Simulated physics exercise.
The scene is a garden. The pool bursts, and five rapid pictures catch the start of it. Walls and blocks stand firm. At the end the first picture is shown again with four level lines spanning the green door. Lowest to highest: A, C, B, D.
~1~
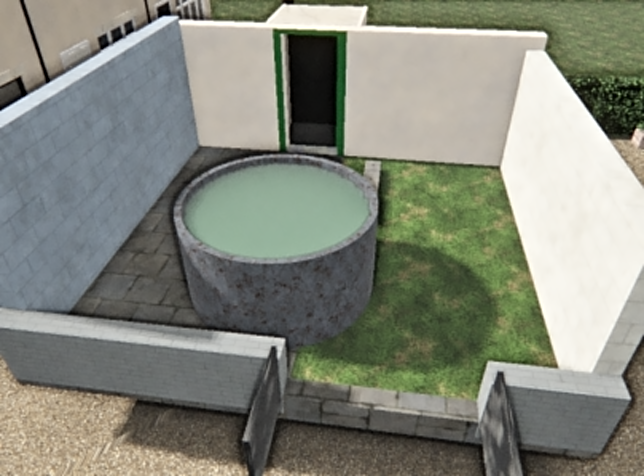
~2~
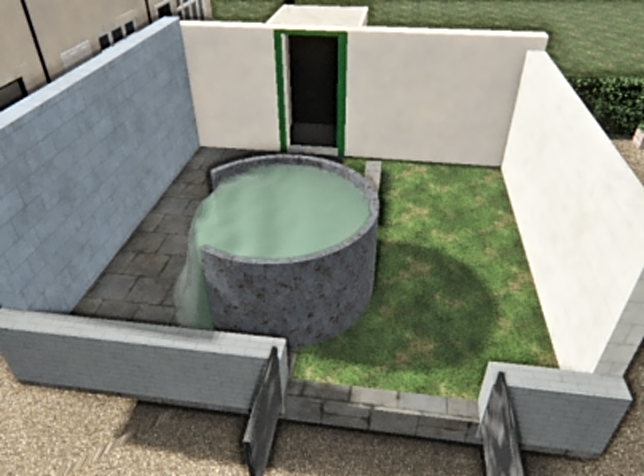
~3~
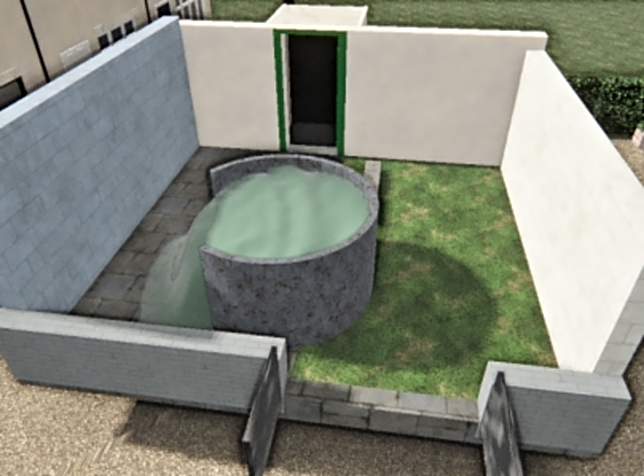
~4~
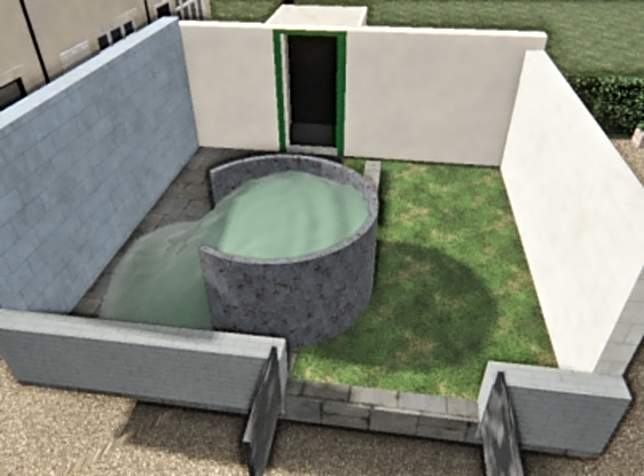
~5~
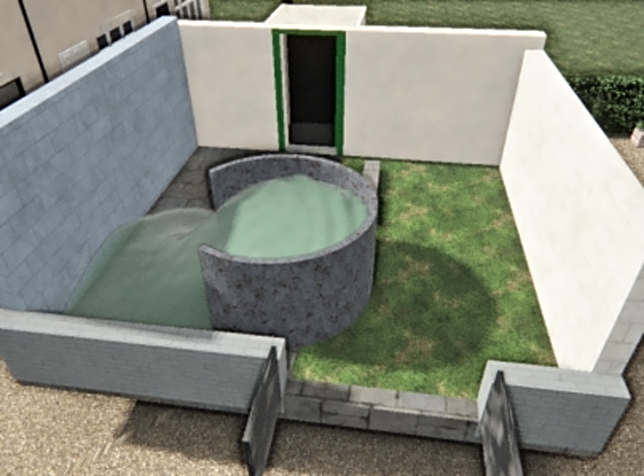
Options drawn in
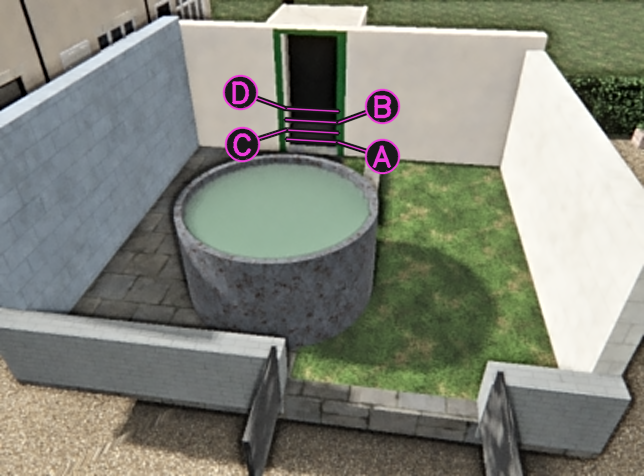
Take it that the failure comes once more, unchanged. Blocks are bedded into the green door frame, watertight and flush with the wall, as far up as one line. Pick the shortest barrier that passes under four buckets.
I would pick height A.
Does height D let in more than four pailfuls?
No, that is safe.
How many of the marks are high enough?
All of the four.
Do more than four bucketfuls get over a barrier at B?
No.
In magenta, A at (312, 140); B at (311, 121); C at (311, 131); D at (311, 109); from the bottom up A, C, B, D.
With A, a splash gets over, under a bucket.
With B, nothing gets over.
With C, nothing gets over.
With D, nothing gets over.
